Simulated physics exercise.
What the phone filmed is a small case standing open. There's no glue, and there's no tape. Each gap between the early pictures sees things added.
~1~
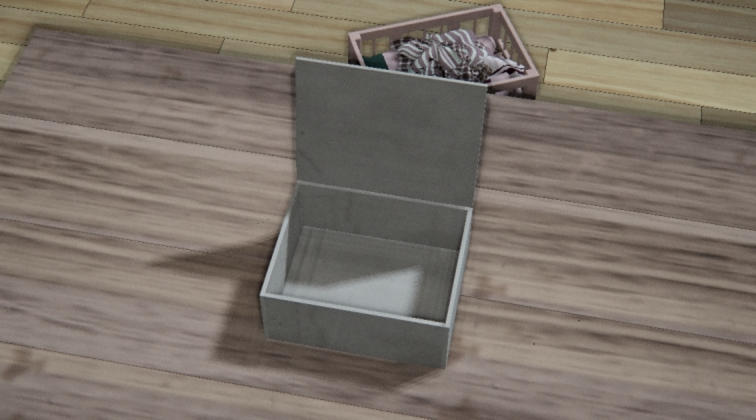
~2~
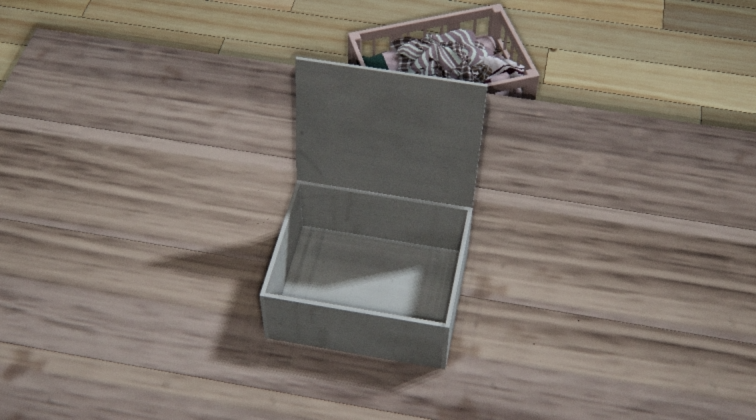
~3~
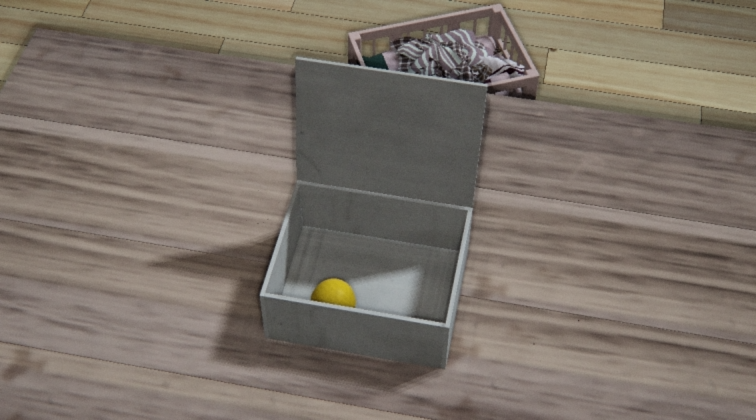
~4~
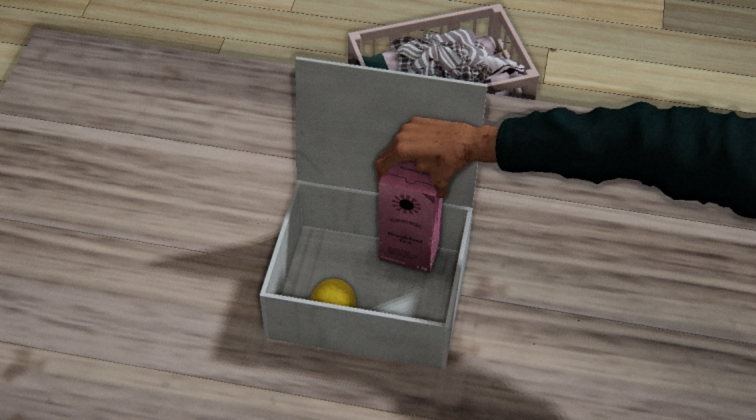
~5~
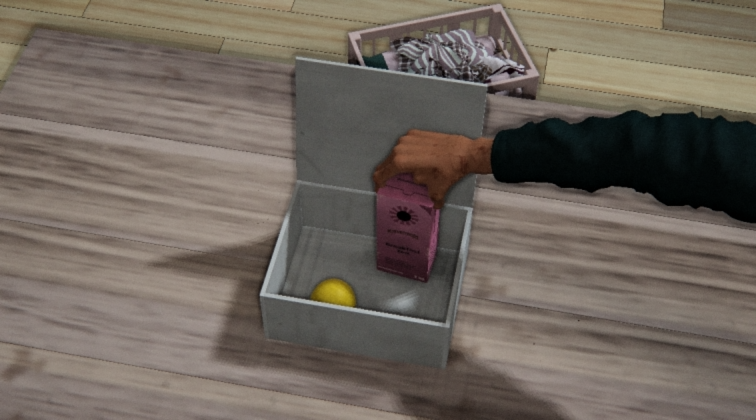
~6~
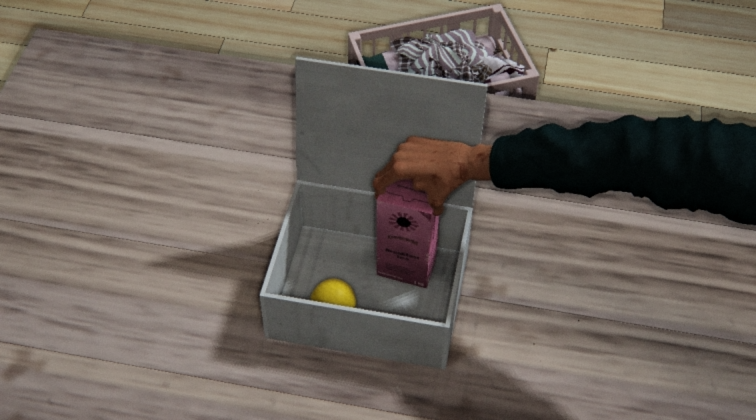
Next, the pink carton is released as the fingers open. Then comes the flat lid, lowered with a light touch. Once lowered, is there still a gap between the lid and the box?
Yes, a gap remains.
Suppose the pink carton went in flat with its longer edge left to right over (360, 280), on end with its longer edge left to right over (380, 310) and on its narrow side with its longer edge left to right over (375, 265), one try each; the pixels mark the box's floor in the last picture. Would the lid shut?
So: First shut tight, second open, third shut tight.
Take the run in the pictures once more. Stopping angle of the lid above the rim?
About 16° above the rim.
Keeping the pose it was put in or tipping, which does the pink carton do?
In the end, it winds up askew.
Then, 1.20 s after the last picture, lid starting down.
Then, 1.60 s after the last picture, lid 63° above the rim; pink carton tipped 5° from how it was near (406, 236).
Then, 1.90 s after the last picture, lid 41° above the rim; pink carton tipped 23° from how it was near (400, 251).
Then, 2.10 s after the last picture, lid 17° above the rim; pink carton tipped 53° from how it was near (388, 279).
At rest, lid 15° above the rim; tipped over in the box, pink carton; yellow lemon in place. Seen from the same camera at the end, pink carton near (387, 279).
